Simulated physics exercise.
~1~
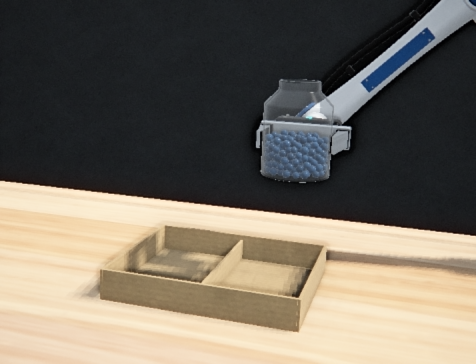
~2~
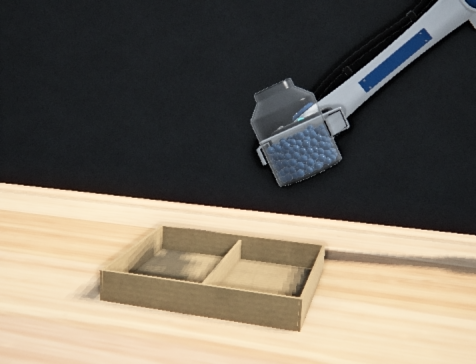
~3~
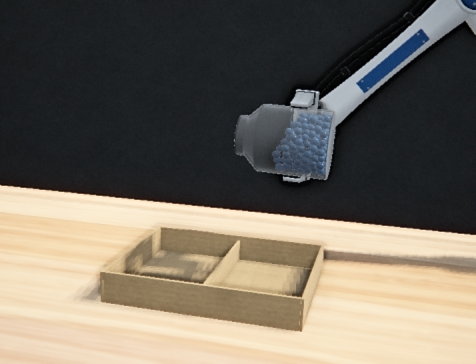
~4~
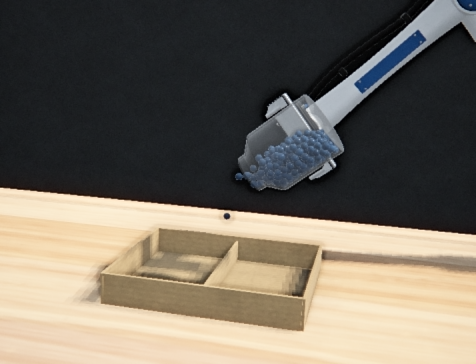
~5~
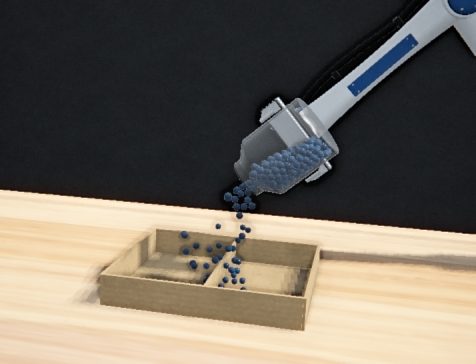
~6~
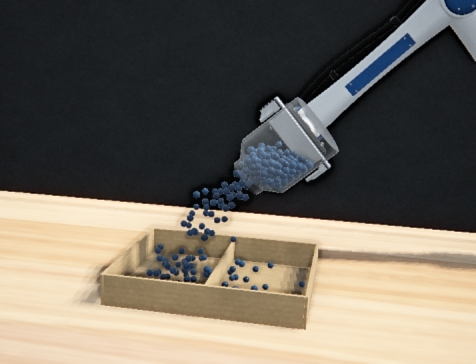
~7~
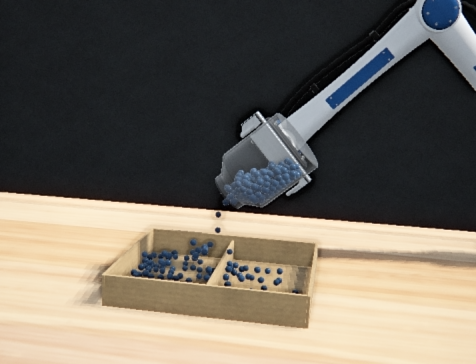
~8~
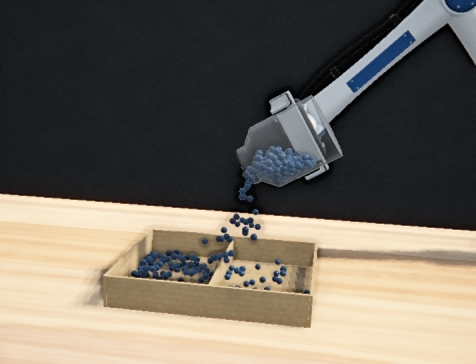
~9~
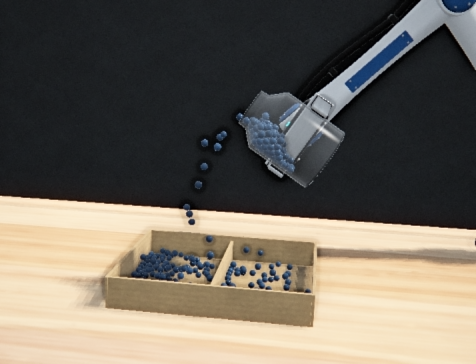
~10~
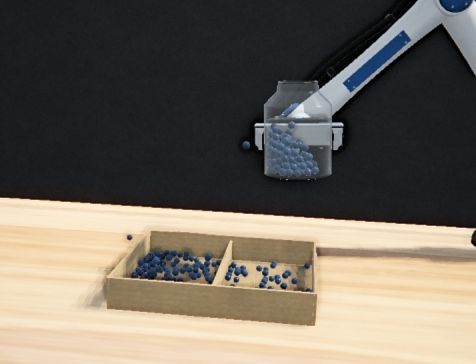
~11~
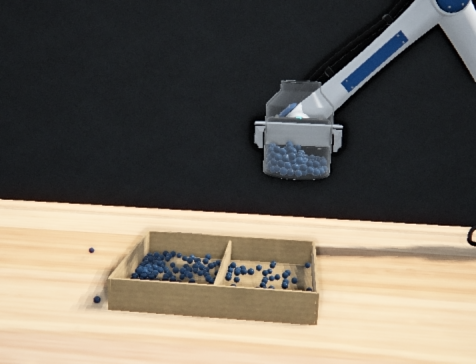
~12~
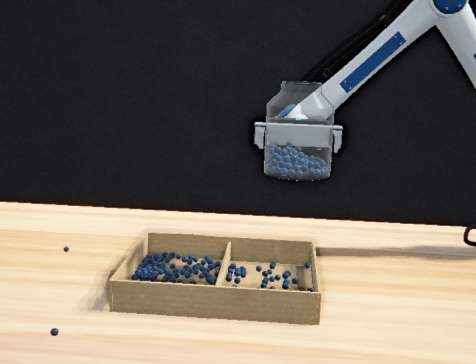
Robot arm tipping a clear jar of blue beads over a divided tray, then righting it with many beads still inside.
